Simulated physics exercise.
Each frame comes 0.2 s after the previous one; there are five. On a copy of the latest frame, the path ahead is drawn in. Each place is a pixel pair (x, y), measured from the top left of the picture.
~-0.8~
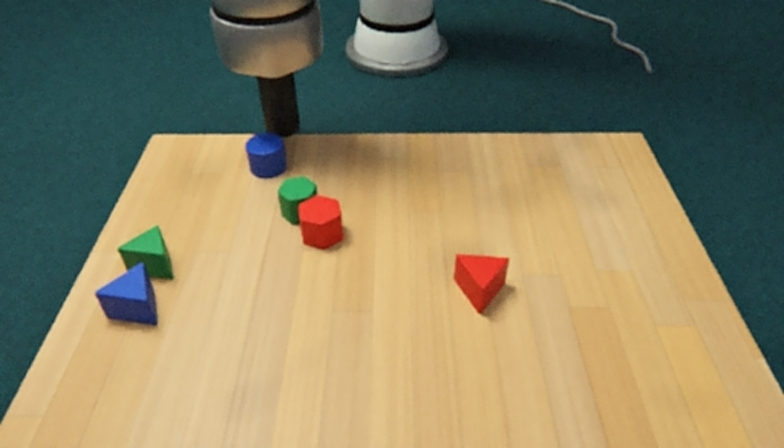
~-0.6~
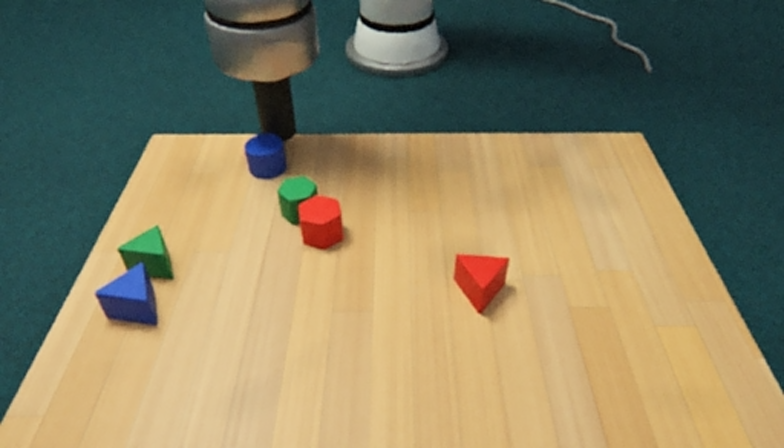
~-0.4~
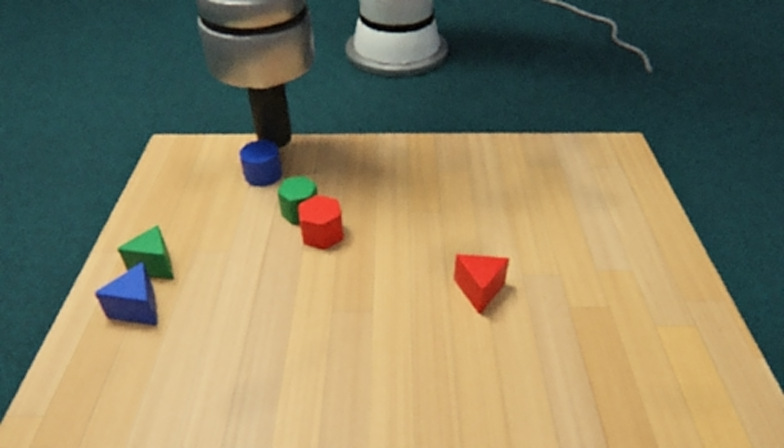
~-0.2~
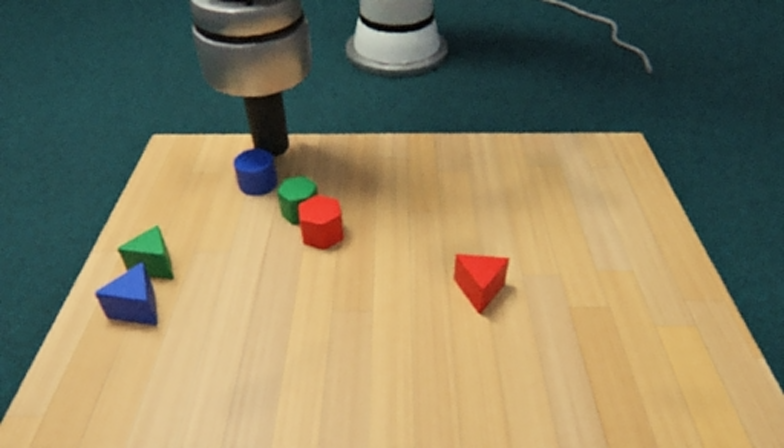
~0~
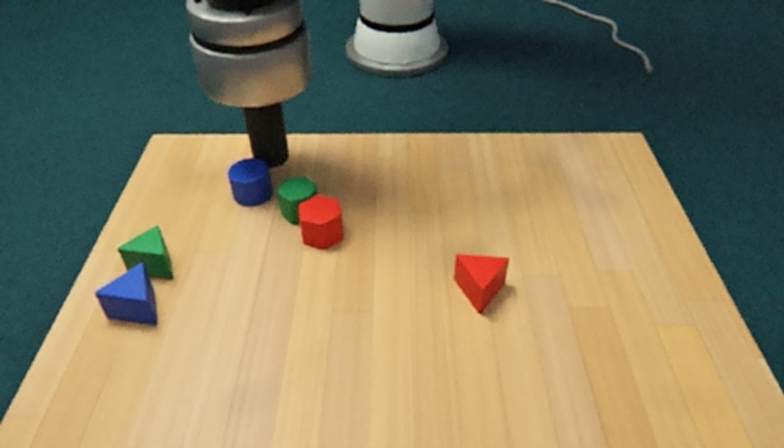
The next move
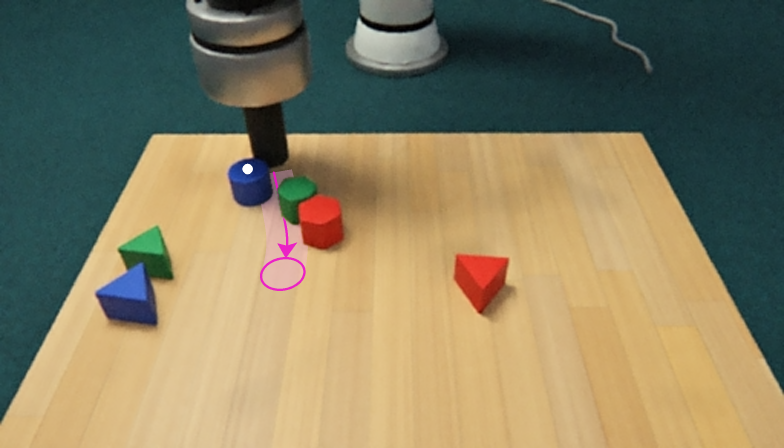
To begin with, a robot arm's dark peg is just behind a blue round block on a wooden board, with green and red blocks nearby. The peg moves in and pushes the blue block a short way toward the viewer and slightly left, while the other blocks stay still.
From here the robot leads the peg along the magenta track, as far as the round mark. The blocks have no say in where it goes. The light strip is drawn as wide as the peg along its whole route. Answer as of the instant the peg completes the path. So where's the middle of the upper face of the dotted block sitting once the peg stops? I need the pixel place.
Put as a pixel place, it's (236, 191).
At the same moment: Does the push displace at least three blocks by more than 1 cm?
Going by the path, yes.
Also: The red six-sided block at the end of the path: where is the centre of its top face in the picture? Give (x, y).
At (365, 233).
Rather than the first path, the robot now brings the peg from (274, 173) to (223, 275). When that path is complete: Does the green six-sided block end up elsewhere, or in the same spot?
It stays put.
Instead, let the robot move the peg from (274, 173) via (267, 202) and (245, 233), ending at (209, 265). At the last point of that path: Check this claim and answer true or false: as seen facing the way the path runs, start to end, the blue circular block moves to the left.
Verdict: False.
The drawn path runs from (274, 173) via (284, 218), ending at (283, 274); the dot is on the blue circular block.
The first path, step by step. One third of the way, peg at (278, 188); blue circular block at (237, 189); green six-sided block at (304, 193), turned 15° anticlockwise; red six-sided block at (326, 212).
Two thirds of the way, peg at (284, 221); blue circular block at (236, 191); green six-sided block at (318, 220), turned 50° anticlockwise; red six-sided block at (356, 228), turned 25° anticlockwise.
At the end, peg at (280, 259); blue circular block at (236, 191); green six-sided block at (323, 234), turned 75° anticlockwise; red six-sided block at (365, 233), turned 50° anticlockwise.
